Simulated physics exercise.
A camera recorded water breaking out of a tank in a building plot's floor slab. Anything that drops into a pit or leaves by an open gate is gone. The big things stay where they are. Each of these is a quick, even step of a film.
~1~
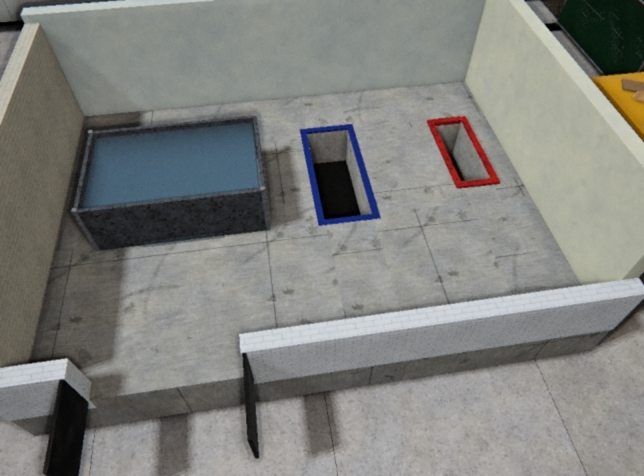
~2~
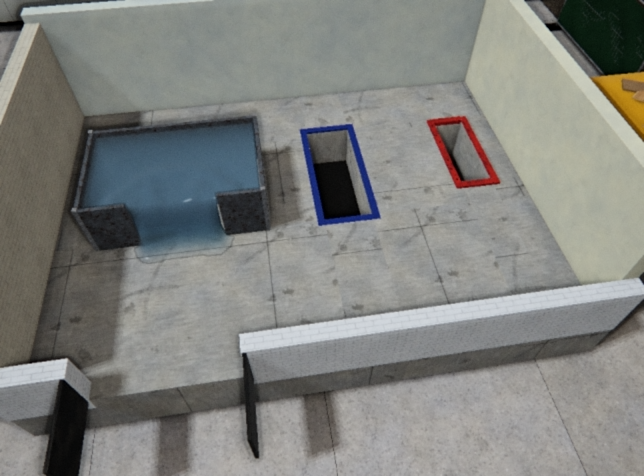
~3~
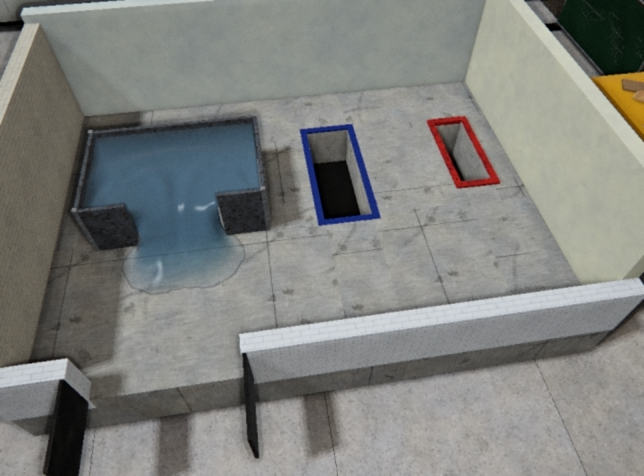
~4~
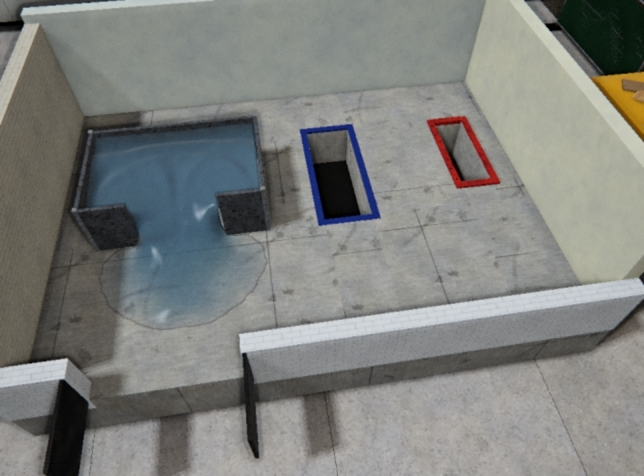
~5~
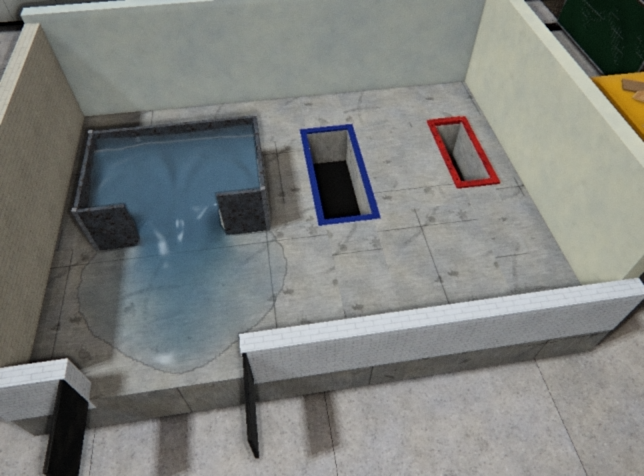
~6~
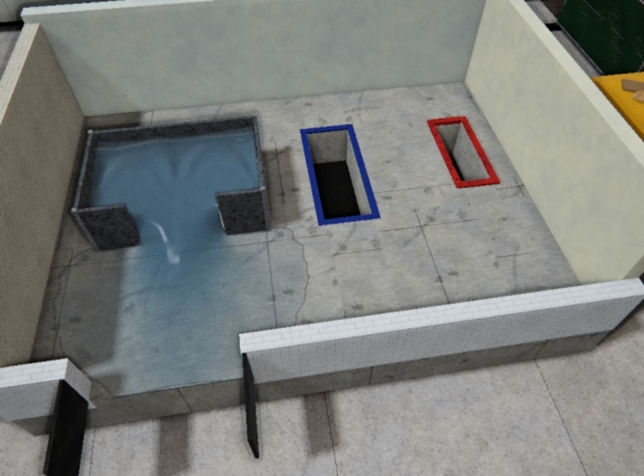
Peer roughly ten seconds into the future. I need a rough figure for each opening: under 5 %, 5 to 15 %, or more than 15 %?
My prediction: The gate gets in excess of fifteen per cent. The red pit gets shy of five per cent. The blue pit gets shy of five per cent.
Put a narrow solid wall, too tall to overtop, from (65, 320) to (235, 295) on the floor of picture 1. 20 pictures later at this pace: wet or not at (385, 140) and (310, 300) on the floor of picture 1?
Going by the list, I'd say kept clear of the flood, then reached by the flood.
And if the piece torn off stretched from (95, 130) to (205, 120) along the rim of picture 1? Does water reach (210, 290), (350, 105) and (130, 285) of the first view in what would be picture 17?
Unsoaked, then soaked, then unsoaked.
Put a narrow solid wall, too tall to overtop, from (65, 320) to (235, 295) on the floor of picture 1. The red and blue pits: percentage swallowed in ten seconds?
The red pit takes 8 per cent and the blue pit 20 per cent.
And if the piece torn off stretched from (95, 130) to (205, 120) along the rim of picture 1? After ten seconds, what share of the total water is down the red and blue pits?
The red pit takes 10 per cent and the blue pit 20 per cent.
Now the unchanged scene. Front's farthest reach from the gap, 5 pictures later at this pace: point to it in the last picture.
Close to (408, 336), I think.
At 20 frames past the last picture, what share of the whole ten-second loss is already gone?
Estimate: 55 %.
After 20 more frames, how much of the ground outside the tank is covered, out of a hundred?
Roughly 45 percent.
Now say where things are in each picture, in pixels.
Still water in the water tank at (174, 163), in the first picture.
The front is at (141, 254), out from the gap at (180, 224), in the second picture.
The front is at (224, 276), out from the gap at (181, 227), in the third picture.
The front is at (213, 316), out from the gap at (181, 227), in the fourth picture.
The front is at a hidden place, out from the gap at (181, 227), in the fifth picture.
Water pours out at (181, 227) and has run to a hidden place, in the sixth picture.
A moment on, water covers 20 % of the floor; the gate 10 %, the red pit 0 %, the blue pit 0 %.
Next, water covers 25 % of the floor; the gate 22 %, the red pit 0 %, the blue pit 0 %.
Then, water covers 45 % of the floor; the gate 34 %, the red pit 0 %, the blue pit 0 %.
Later, water covers 60 % of the floor; the gate 48 %, the red pit 0 %, the blue pit 0 %.
In the end, water covers 85 % of the floor; the gate 58 %, the red pit 1 %, the blue pit 2 %.
